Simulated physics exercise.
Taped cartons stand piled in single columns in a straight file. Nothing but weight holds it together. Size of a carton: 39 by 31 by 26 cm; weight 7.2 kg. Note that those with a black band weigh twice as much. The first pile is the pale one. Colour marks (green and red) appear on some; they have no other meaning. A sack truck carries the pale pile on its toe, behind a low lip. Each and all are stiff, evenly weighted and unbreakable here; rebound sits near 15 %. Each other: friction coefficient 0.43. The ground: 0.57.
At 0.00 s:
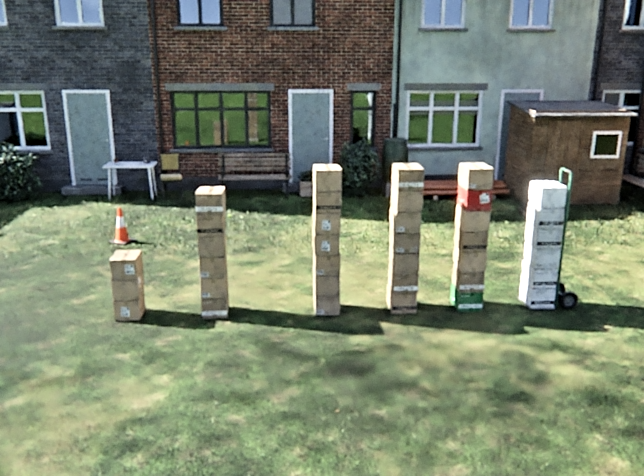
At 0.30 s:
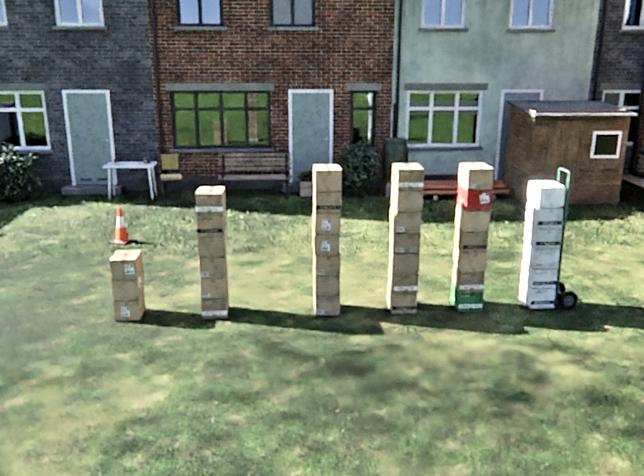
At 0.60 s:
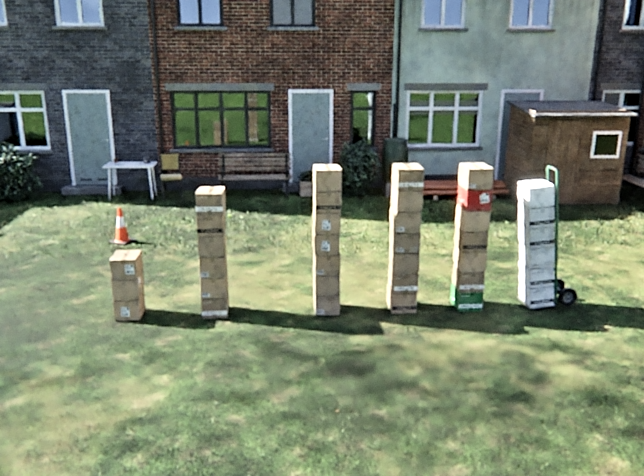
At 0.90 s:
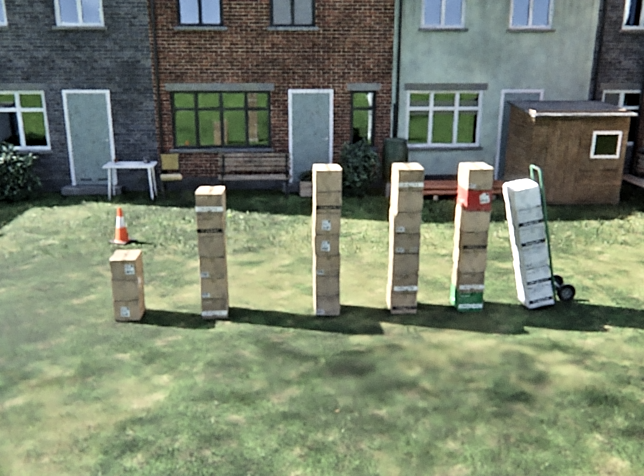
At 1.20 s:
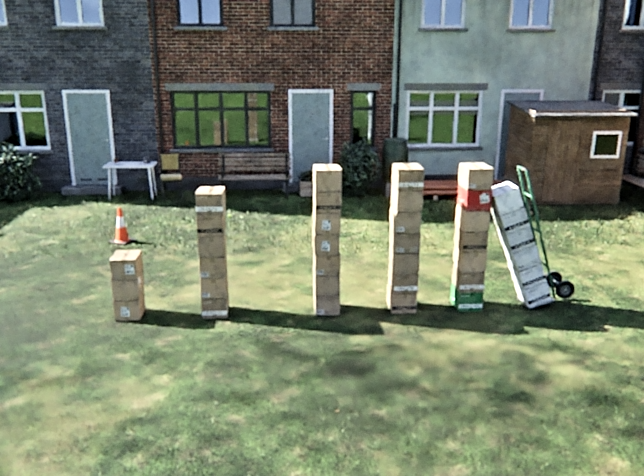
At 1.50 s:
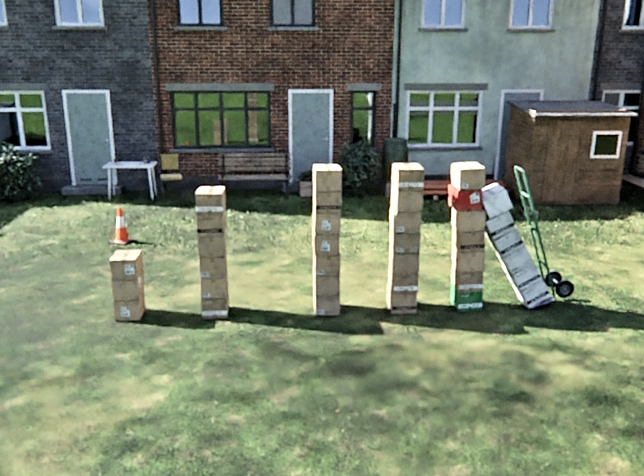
A green sack truck at the right of a row of carton piles tips forward to the left, tilting its white pile along with it. The pale column leans further, separates from the truck's frame and meets the neighbouring pile, whose red carton and upper boxes shift slightly left.
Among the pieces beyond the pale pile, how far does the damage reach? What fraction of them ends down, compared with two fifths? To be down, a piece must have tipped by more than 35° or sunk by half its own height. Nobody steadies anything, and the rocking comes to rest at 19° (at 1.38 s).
The fraction down is larger than two fifths.
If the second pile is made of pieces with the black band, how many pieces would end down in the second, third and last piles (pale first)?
Down per pile - second: 0, third: 0, last: 0.
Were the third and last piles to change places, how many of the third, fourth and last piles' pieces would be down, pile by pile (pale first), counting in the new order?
Third 2, fourth 7, last 6.
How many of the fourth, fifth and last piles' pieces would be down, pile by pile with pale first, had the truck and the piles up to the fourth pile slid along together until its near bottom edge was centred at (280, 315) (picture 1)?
Counts down - fourth: 7; fifth: 6; last: 2.
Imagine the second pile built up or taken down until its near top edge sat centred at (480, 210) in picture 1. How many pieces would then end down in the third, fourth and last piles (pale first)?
Counts down - third: 7; fourth: 6; last: 2.
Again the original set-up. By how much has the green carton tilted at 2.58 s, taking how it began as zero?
30°.
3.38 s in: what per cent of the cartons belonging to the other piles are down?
At that instant, 70 percent.
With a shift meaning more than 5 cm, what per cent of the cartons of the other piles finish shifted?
I count 95 % as shifted.
After 2.58 s, 6 of the pale pile down; 5 of the 30 other cartons down; green carton 34° from how it stood; red carton 25° from how it stood, 18 cm lower.
After 3.38 s, 6 of the pale pile down; 21 of the 30 other cartons down; red carton 63° from how it stood, 73 cm lower; green carton 45° from how it stood.
In the end (5.3 s), 6 of the pale pile down; 27 of the 30 other cartons down; red carton 53° from how it stood, 71 cm lower; green carton 45° from how it stood. That is 90 per cent. From the last view, middles, red carton near (346, 255), green carton near (456, 292).
